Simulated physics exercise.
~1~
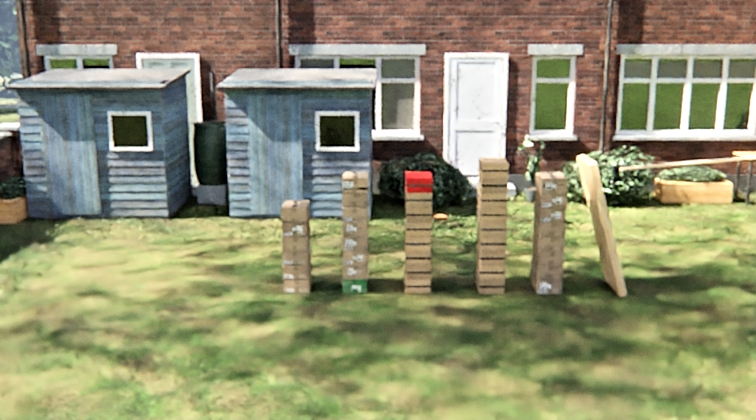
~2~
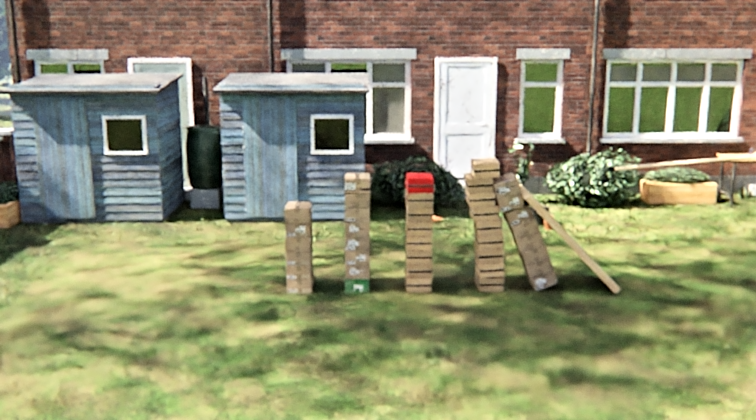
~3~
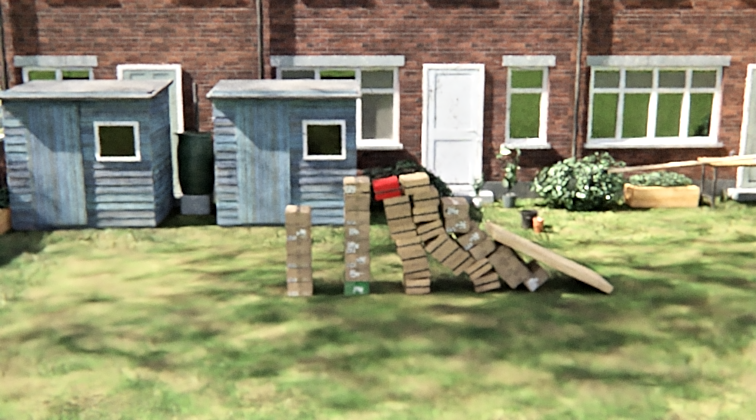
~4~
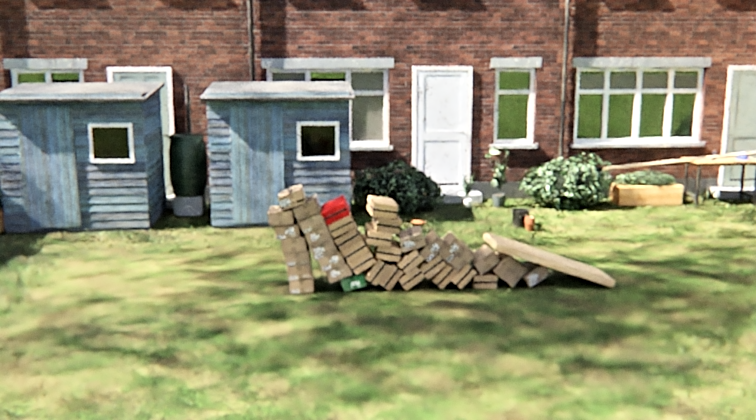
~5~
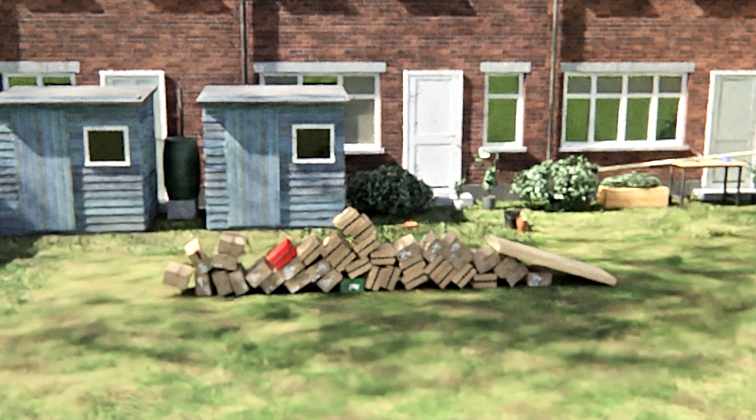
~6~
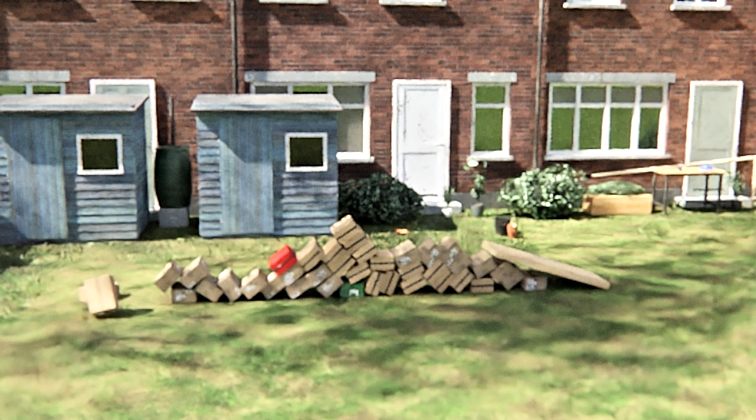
A pale board tips left into a row of tall parcel stacks on a lawn before a brick house and blue sheds, toppling them one after another leftward until they lie in a long, low heap, the red parcel resting tilted on top and one piece apart at left.
